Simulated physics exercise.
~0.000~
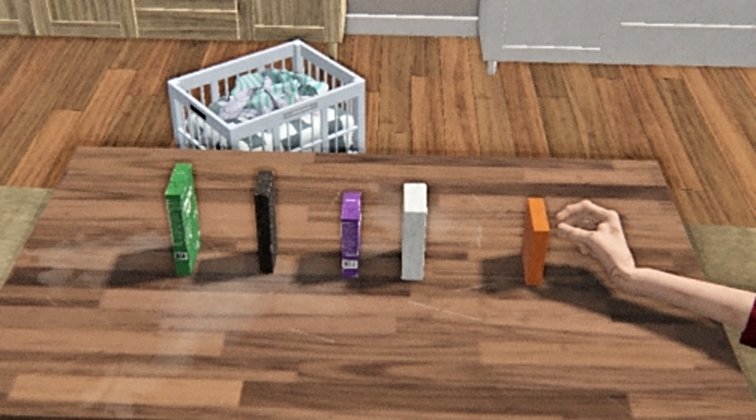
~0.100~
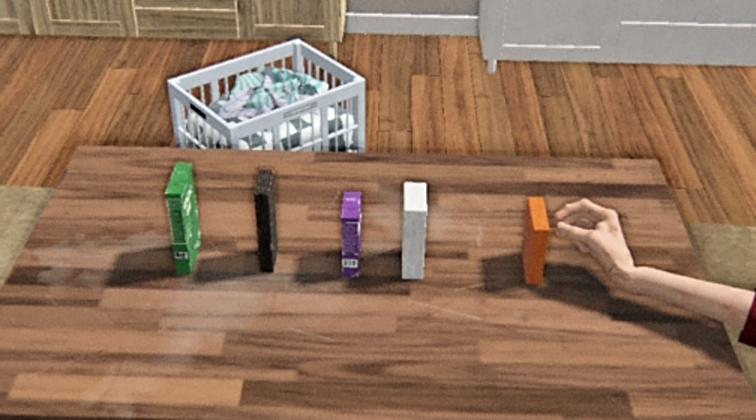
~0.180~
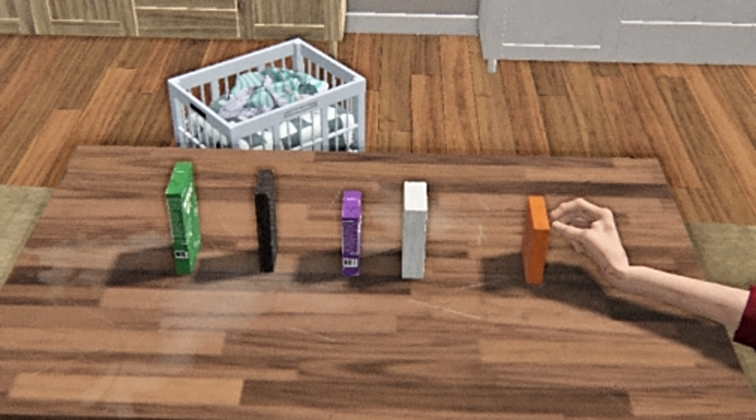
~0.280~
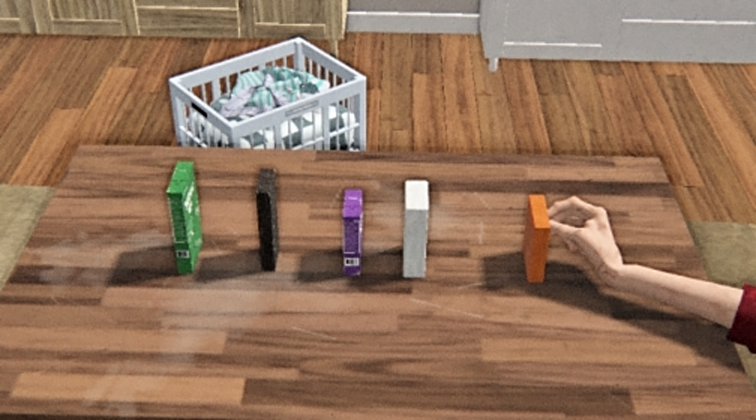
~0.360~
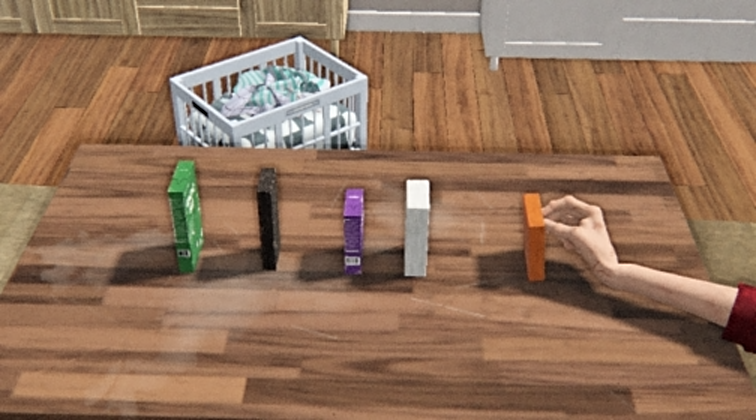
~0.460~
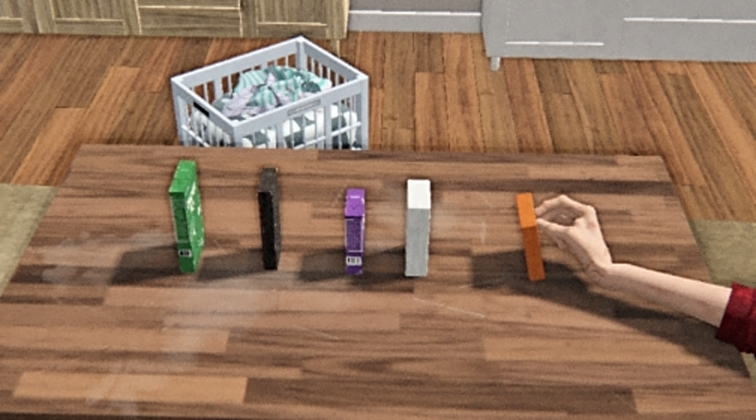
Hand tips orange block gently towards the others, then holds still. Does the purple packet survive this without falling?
Yes. It stays on its end.
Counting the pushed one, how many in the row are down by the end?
1 in total.
After 0.66 s, orange block 44° over.
After 0.76 s, orange block 90° over.
In the end (1.6 s), all 3 unmoved. At the end, from the last picture's camera, purple packet near (355, 232).
